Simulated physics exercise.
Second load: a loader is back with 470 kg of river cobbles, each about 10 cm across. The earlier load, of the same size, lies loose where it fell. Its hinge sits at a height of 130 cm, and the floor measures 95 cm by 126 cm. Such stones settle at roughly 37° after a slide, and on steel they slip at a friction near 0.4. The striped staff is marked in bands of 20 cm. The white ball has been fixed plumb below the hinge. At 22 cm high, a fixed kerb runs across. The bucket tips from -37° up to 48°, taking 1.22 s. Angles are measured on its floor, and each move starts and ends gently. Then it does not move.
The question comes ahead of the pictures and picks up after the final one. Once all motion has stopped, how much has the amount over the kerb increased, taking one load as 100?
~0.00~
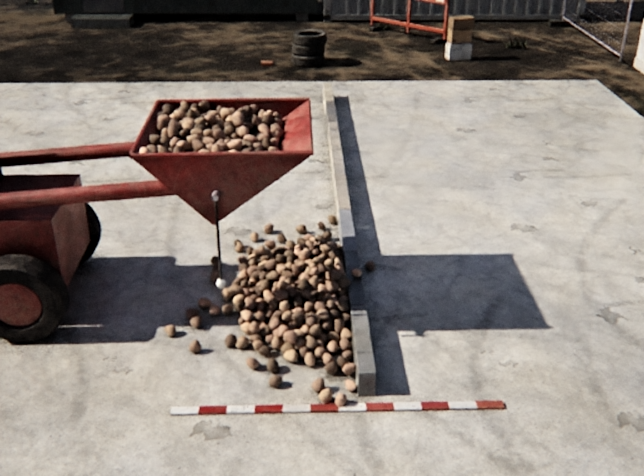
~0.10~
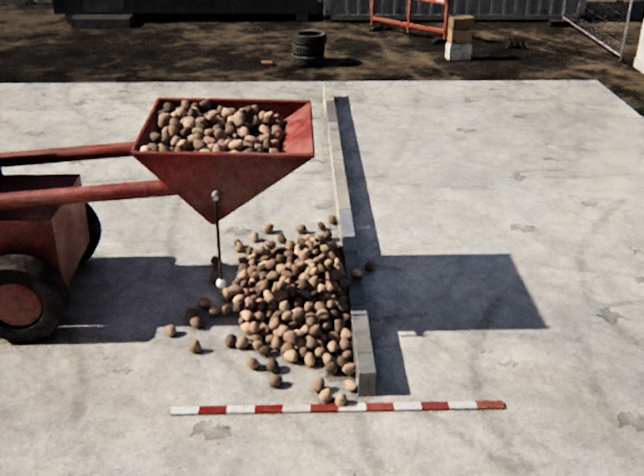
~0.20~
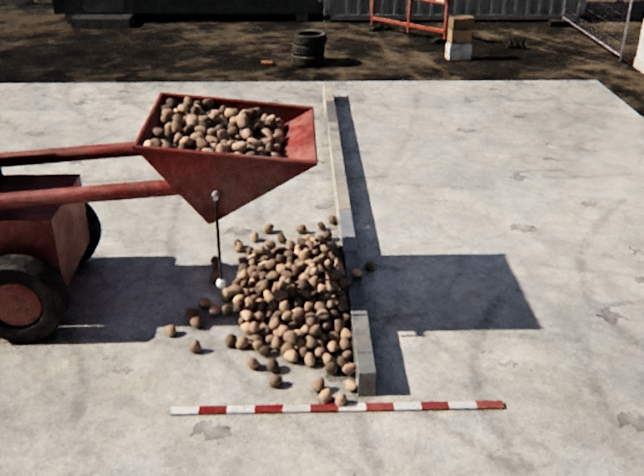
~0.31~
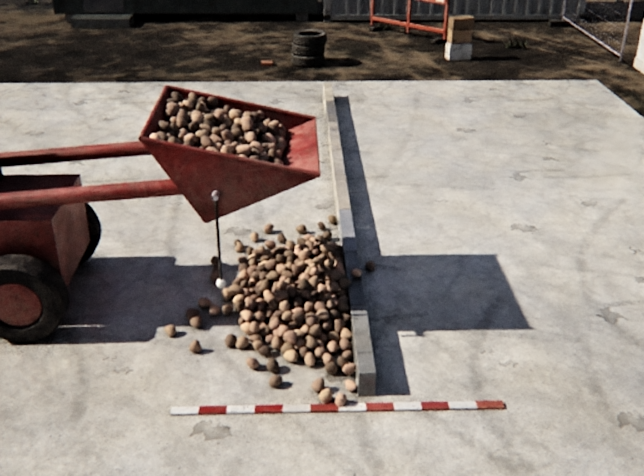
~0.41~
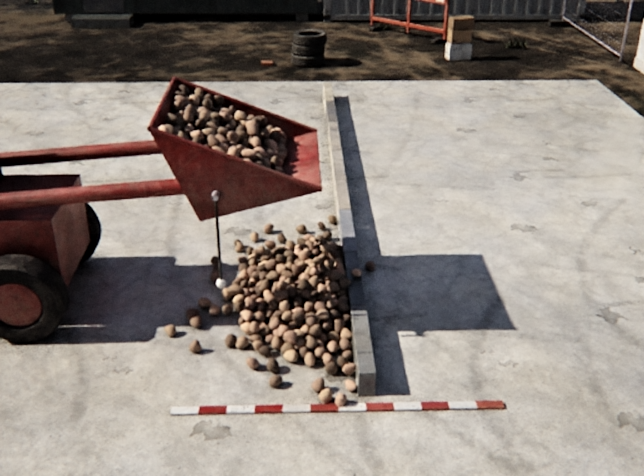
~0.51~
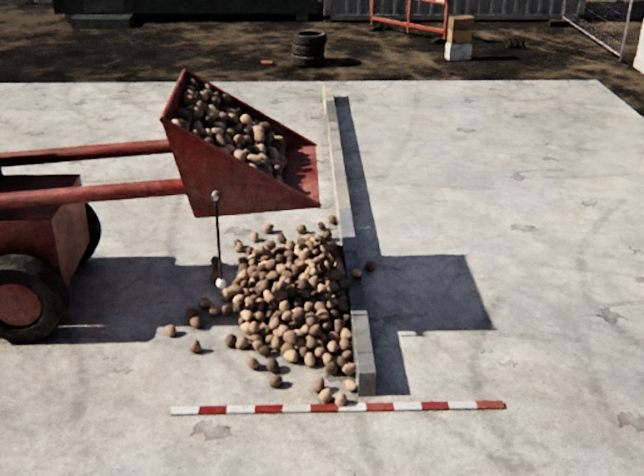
It has increased by some 15 per cent.
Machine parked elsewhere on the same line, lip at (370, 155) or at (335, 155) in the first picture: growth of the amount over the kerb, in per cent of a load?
Near 70 in a hundred, then near 30 in a hundred.
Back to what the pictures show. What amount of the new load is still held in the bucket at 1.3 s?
Around 35 per cent of the load is still inside.
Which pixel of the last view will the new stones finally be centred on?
Around (313, 272).
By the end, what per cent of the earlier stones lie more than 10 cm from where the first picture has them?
About 10 %.
After 0.9 s the floor is at 35°; in per cent of one load, 98 in the bucket, 101 on this side of the kerb; the foremost stones are at (349, 296).
After 1.3 s the floor is at 48°; in per cent of one load, 36 in the bucket, 164 on this side of the kerb; the foremost stones are at (354, 258).
After 1.7 s the floor is at 48°; in per cent of one load, 0 in the bucket, 190 on this side of the kerb, 10 over the kerb; the foremost stones are at (430, 290).
After 4.5 s the floor is at 48°; in per cent of one load, 0 in the bucket, 184 on this side of the kerb, 16 over the kerb; the foremost stones are at (516, 308). Net gain over the kerb, 15.
